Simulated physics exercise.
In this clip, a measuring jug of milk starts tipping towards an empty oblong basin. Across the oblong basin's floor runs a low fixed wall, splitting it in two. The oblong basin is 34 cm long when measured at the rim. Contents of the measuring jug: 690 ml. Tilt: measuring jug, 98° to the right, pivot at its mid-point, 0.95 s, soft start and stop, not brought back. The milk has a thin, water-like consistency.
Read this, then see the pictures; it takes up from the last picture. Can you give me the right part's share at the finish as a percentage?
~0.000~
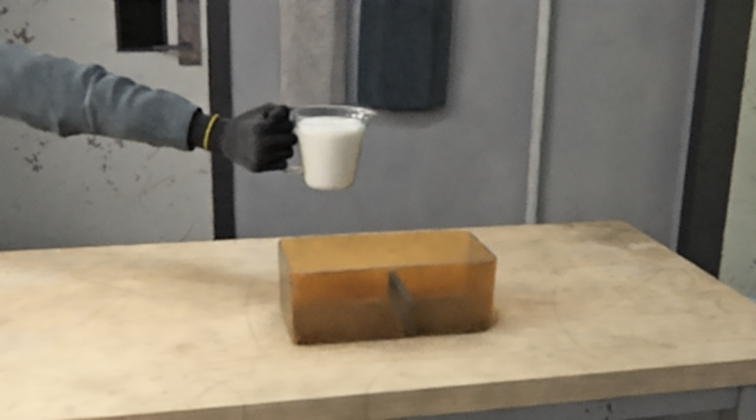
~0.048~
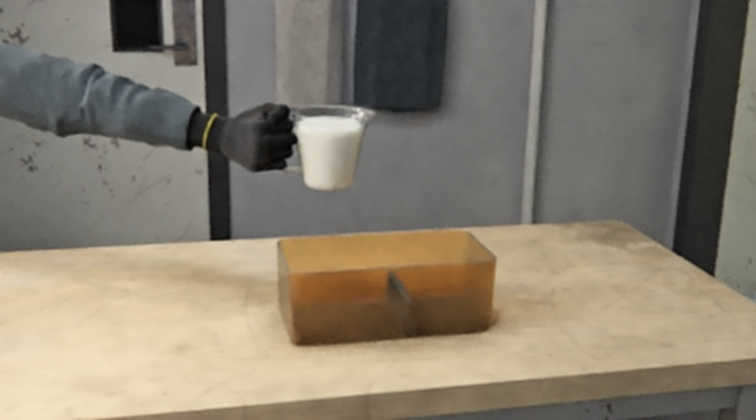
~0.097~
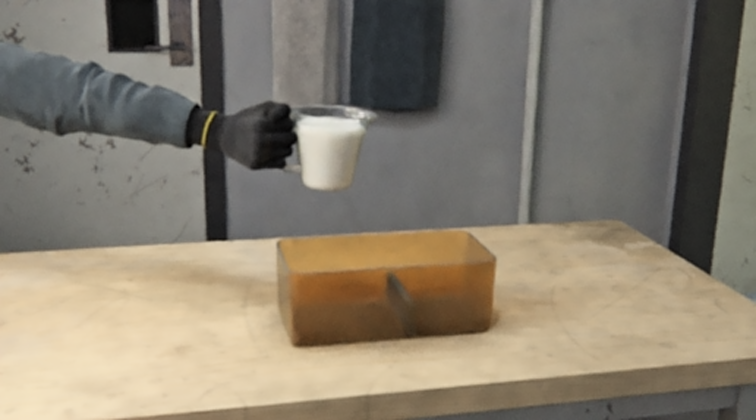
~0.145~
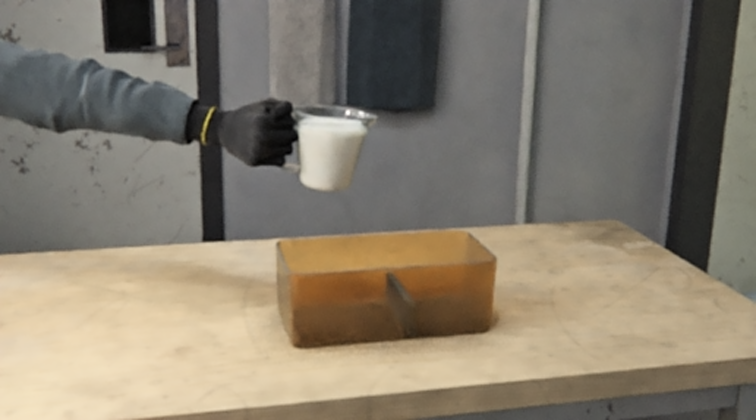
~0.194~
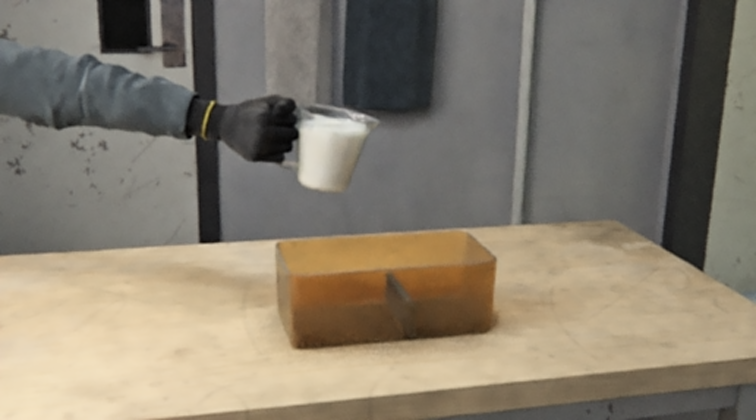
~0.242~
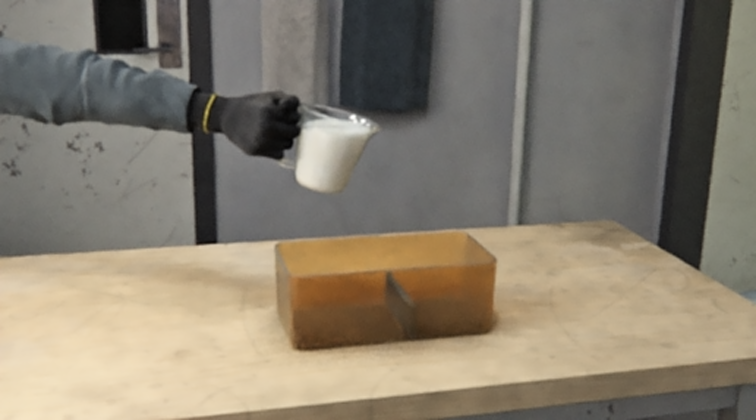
Sure, about 87 percent.
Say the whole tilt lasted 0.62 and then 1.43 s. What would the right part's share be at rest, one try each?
85 in a hundred, followed by 85 in a hundred.
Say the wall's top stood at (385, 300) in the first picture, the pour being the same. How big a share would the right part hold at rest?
Roughly 95 %.
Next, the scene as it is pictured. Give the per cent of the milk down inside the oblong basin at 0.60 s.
6 %, roughly.
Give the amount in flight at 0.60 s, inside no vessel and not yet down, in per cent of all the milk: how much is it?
Close to 26 in a hundred.
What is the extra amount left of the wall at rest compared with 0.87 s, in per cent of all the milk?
I'd put it near 10 percent.
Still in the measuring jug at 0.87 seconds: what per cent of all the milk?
Remaining share: Approx. 18 %.
After 0.60 s the tilt is 69° and 69 per cent is still to pour, 0 is left of the wall and 6 right of it.
After 0.87 s the tilt is 96° and 18 per cent is still to pour, 2 is left of the wall and 58 right of it.
After 1.15 s the tilt is 98° and 1 per cent is still to pour, 9 is left of the wall and 86 right of it.
After 1.45 s the tilt is 98° and 0 per cent is still to pour, 12 is left of the wall and 87 right of it.
In the end 12 per cent lies left of the wall, 87 right of it and 1 outside.
